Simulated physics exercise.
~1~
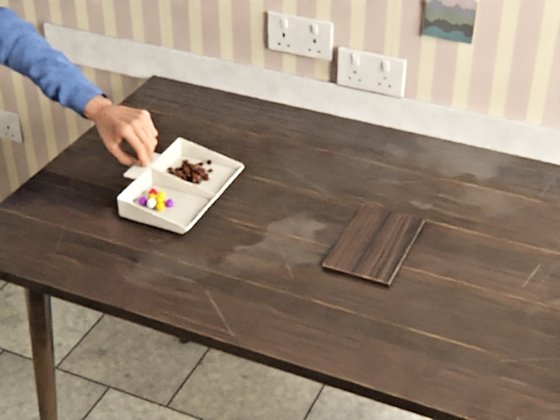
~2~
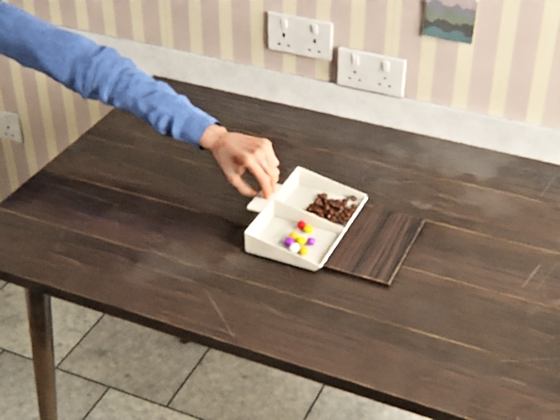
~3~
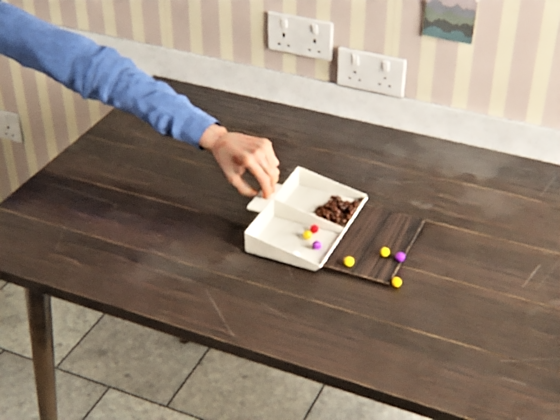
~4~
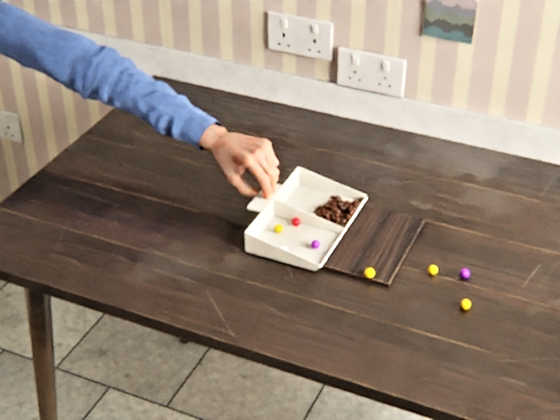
A dark wooden table stands against a striped wall with white sockets, seen from above at an angle by a still camera. A blue-sleeved arm reaches in from the left, its hand at a white two-part tray holding brown bits on the far side and bright beads on the near side. The hand slides the tray right until it stops against a flat, dark striped board. The brown bits shift towards the front rim but stay inside, while several yellow and purple beads spill over the board. They roll farther right, some resting on the table beyond, with a few beads left inside.
